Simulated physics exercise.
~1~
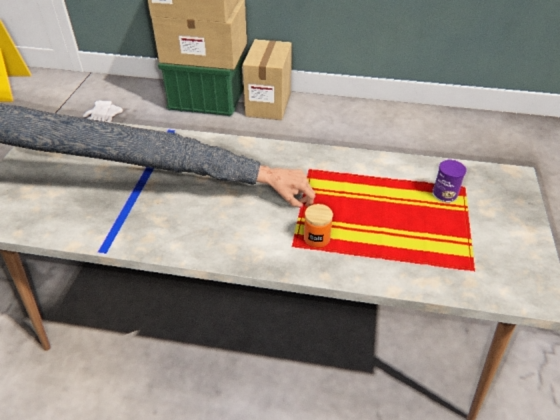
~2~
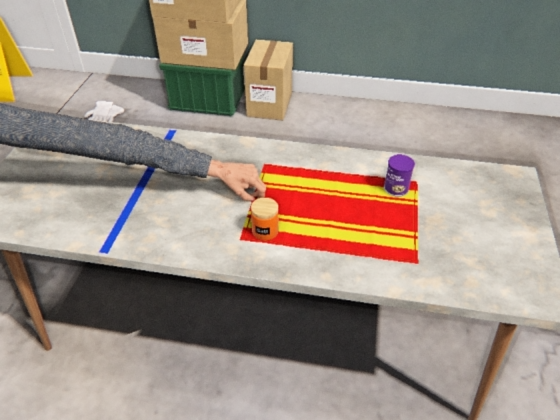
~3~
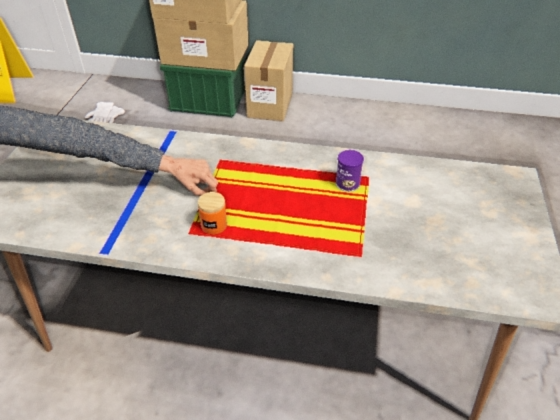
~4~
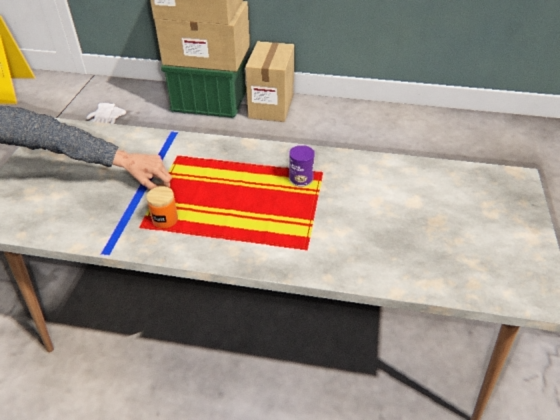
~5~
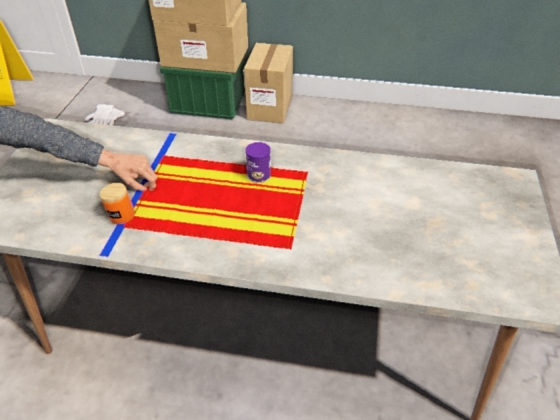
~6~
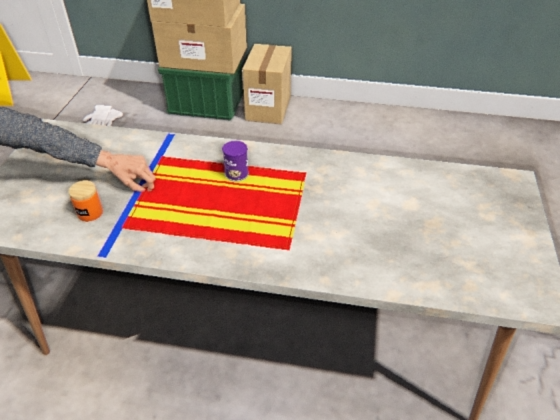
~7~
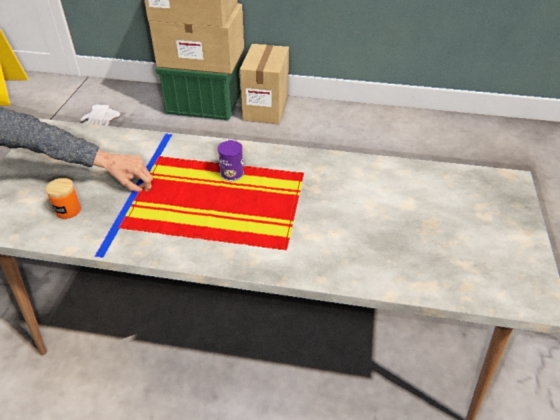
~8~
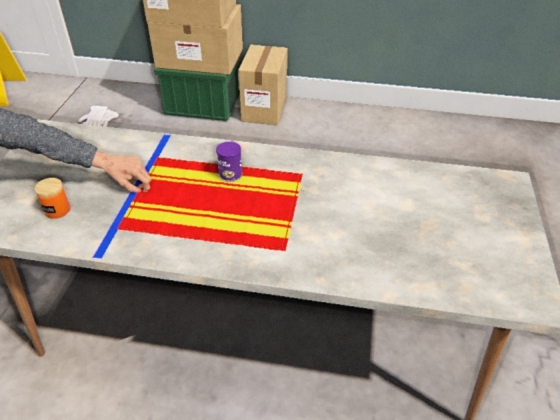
On a pale stone-topped table in front of a green wall and stacked boxes, a hand grips the left edge of a red and yellow striped place mat. An orange jar stands near the mat's front left corner and a purple tin near its back right. The hand pulls the mat steadily left towards a strip of blue tape, and both containers ride along upright. At the tape the mat stops, and the orange jar slides off its front across the line. The purple tin slides a shorter way and settles, still on the cloth, while the jar ends upright on the bare tabletop, well left of the tape.
